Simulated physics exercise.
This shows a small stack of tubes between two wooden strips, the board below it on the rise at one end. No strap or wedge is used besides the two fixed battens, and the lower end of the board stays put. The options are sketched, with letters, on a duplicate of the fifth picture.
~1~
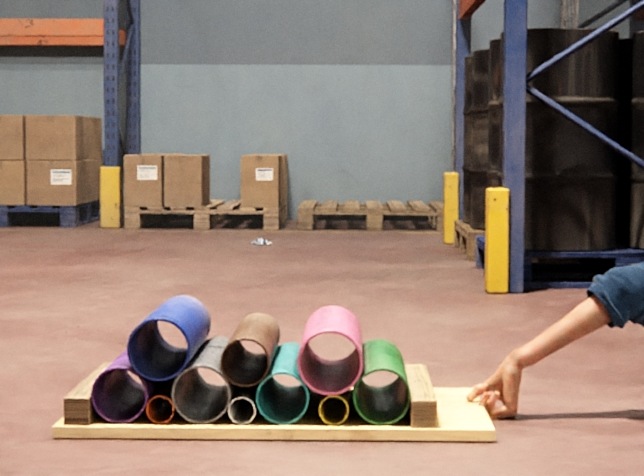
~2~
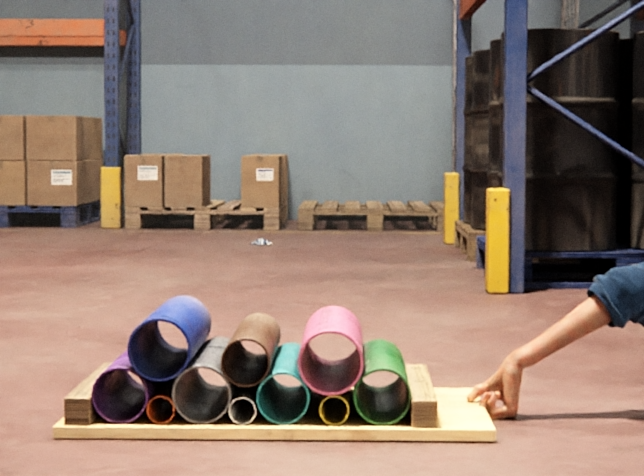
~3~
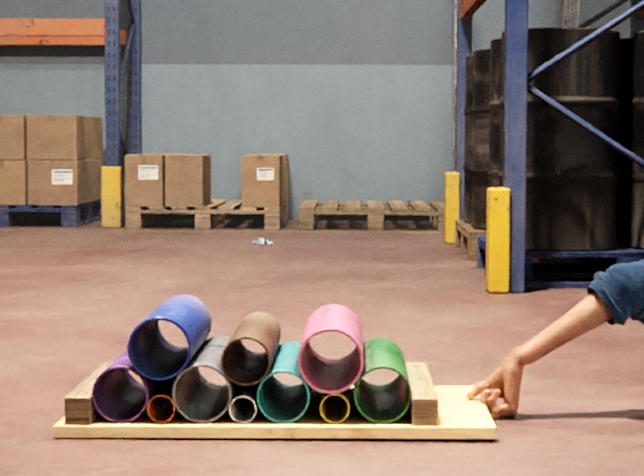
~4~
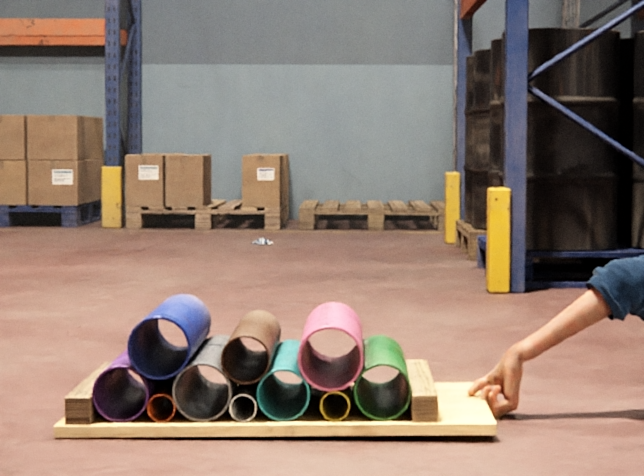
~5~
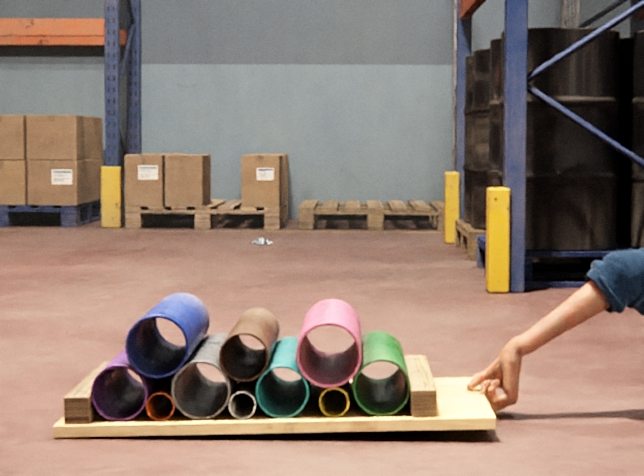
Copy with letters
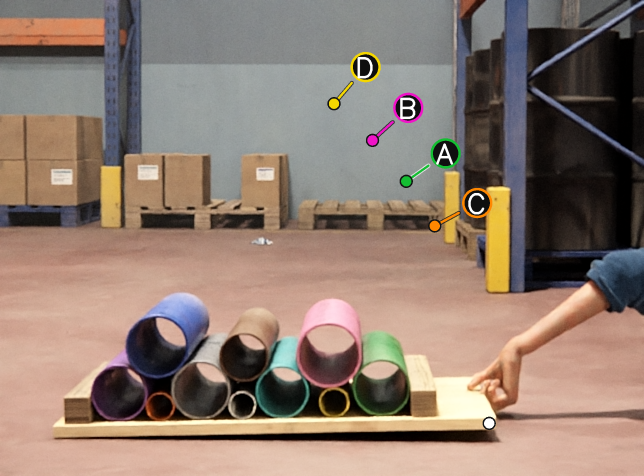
Board of stacked colourful tubes rising slightly at its right end as a hand lifts it on a warehouse floor.
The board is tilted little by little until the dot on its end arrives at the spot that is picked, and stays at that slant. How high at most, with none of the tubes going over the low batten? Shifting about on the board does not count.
At most to A.
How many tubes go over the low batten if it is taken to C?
It comes to none.
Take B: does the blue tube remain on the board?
No, with B.
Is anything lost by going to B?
At B: Yes.
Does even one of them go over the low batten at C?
No.
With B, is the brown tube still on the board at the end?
Yes.
On the marked copy, A at (406, 182); B at (372, 141); C at (435, 226); D at (334, 104); the white dot at (489, 423).
Following A. Soon after the start, board at 20°.
Later, board at 36°.
In the end, board at 36°, none over the low batten.
As for the rest, B one over the low batten (blue); C none over the low batten; D three over the low batten (pink, blue, brown).
